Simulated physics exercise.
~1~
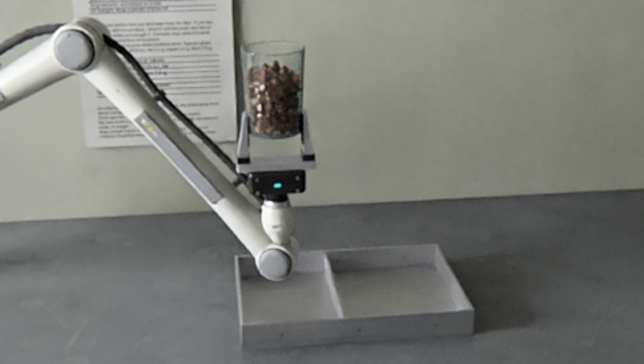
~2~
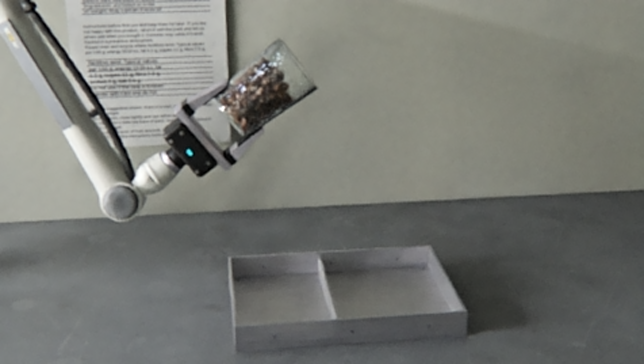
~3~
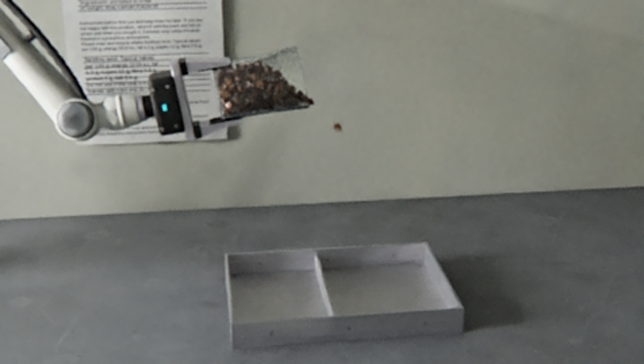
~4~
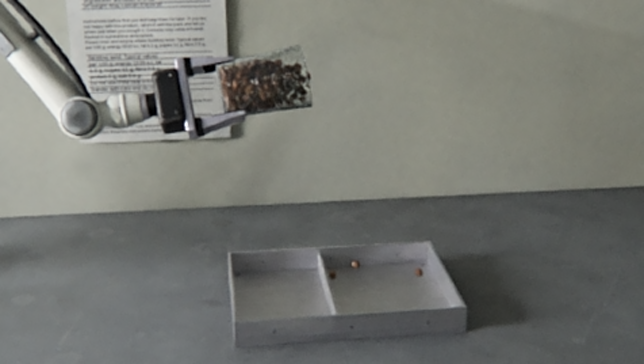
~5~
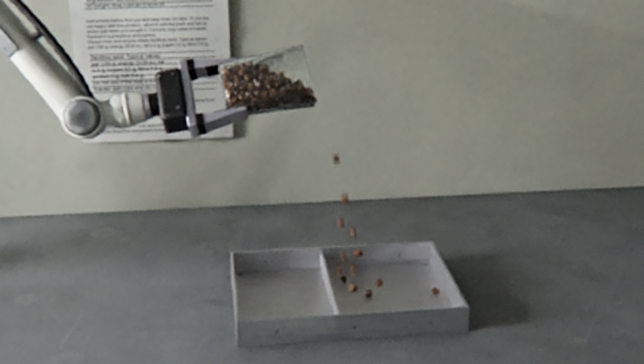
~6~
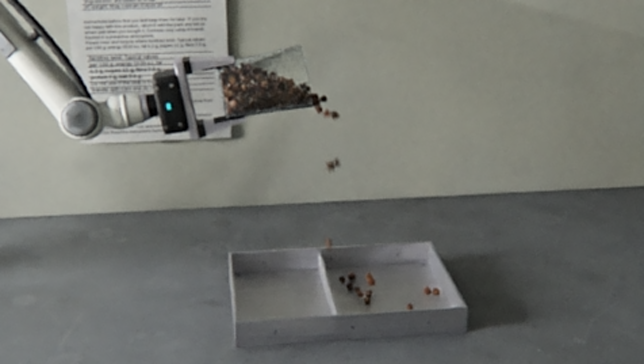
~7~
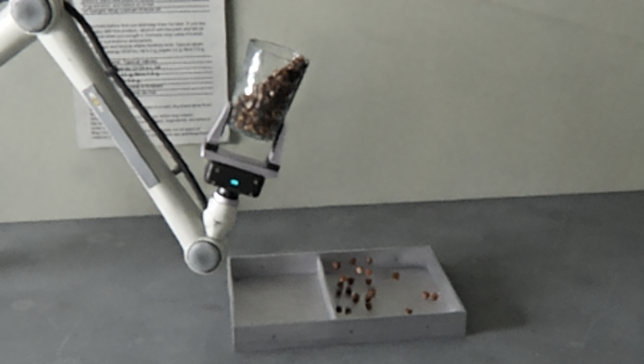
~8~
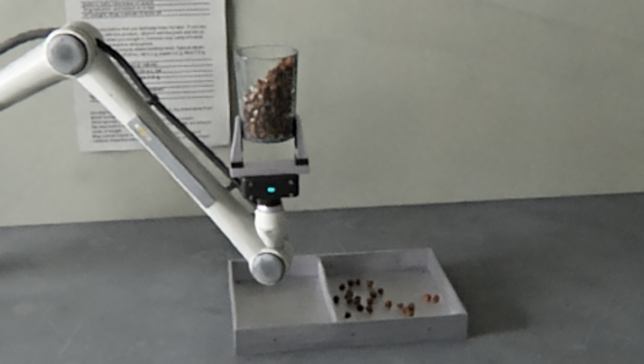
At the start, a white robot arm holds a clear tumbler of brown pellets upright above a shallow grey tray split in two by a cross wall. The arm swings up and to the left, tipping the tumbler to the right until it lies nearly on its side. A few pellets drop, then a thin trickle falls into the right part of the tray. The arm then lowers and turns the tumbler back up through a lean. It ends upright, still holding most of its pellets, with a small scatter lying in the right part.
